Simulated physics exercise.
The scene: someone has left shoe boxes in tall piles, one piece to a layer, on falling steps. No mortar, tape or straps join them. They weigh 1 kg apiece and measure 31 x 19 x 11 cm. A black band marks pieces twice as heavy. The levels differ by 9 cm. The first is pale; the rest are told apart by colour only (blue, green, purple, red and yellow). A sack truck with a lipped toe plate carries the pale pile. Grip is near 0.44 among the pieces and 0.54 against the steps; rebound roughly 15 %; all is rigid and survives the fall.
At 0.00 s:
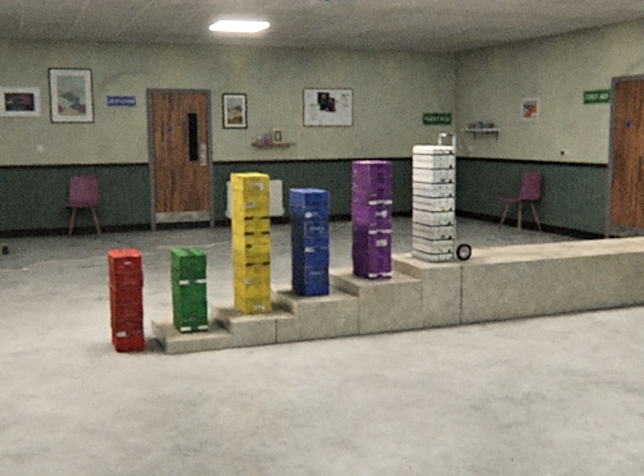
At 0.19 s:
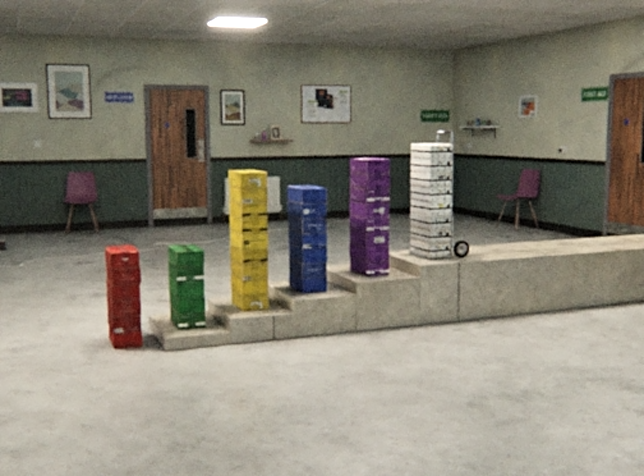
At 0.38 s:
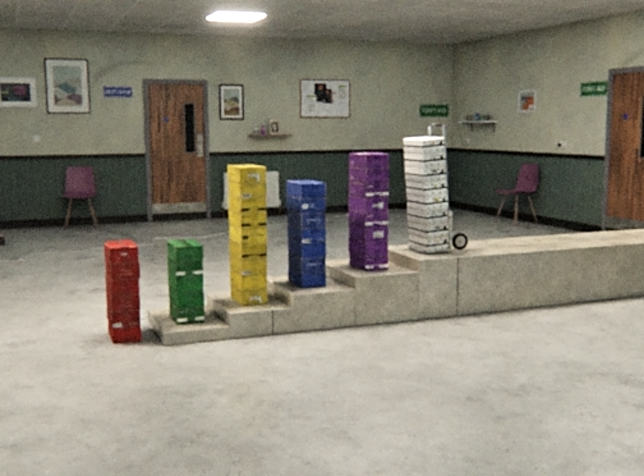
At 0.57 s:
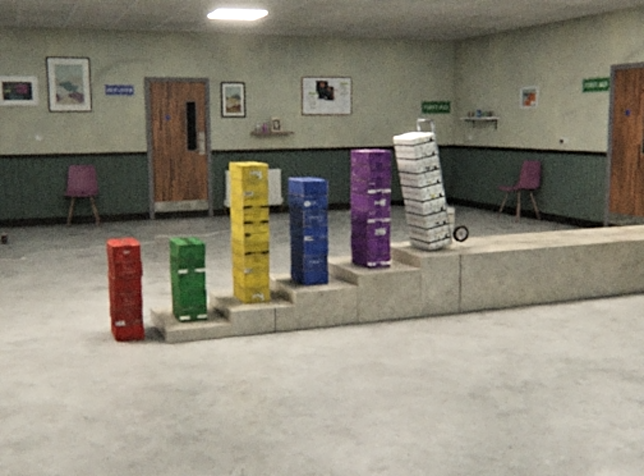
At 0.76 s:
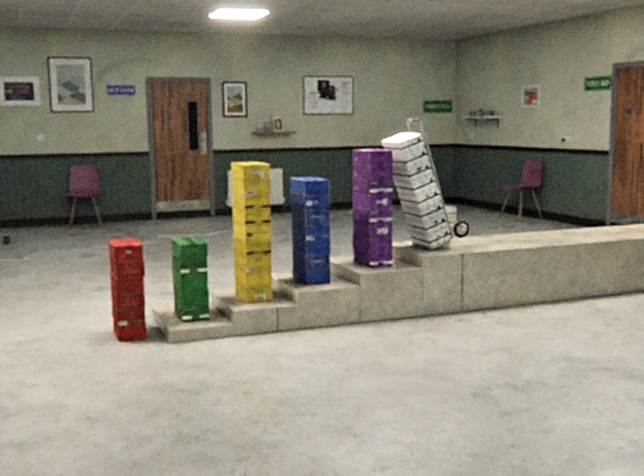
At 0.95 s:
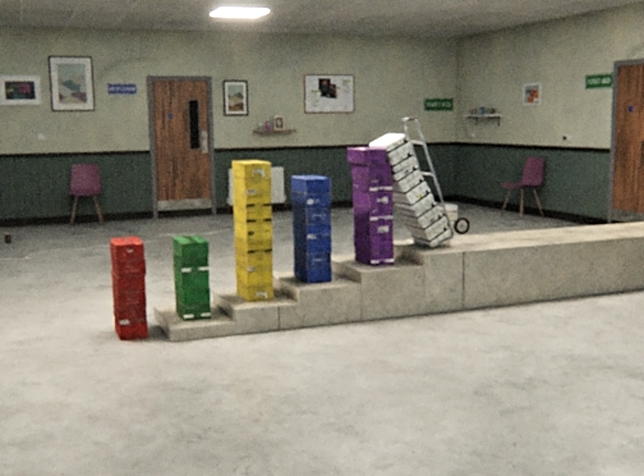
A hand truck with a white stack tilts left until the stack leans against the purple pile.
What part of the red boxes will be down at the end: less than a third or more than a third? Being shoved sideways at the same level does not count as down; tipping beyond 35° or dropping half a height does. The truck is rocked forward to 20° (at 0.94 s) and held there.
More than a third of them.
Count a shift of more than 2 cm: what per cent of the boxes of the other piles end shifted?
It is 100 per cent.
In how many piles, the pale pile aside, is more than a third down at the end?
The count is 5.
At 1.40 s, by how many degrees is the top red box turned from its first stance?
Roughly 0°.
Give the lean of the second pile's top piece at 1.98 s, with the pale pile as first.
It leans some 10°.
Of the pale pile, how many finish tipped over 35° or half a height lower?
7 pale pieces.
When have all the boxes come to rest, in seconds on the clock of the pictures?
Around 4.0 s.
By 1.40 s, 8 of the pale pile down; none of the 6 red boxes down (1 of 35 in all colours); top red box unmoved; top purple box tilted 14°, 7 cm lower.
By 1.98 s, 8 of the pale pile down; none of the 6 red boxes down (16 of 35 in all colours); top red box unmoved; top yellow box tilted 26°, 52 mm lower.
By 2.70 s, 7 of the pale pile down; 6 of the 6 red boxes down (34 of 35 in all colours); top red box tilted 37°, 10 cm lower; top yellow box upside down.
When it is over (4.0 s), 7 of the pale pile down; 6 of the 6 red boxes down (34 of 35 in all colours); top red box on its side; top yellow box upside down. That is 100 per cent.
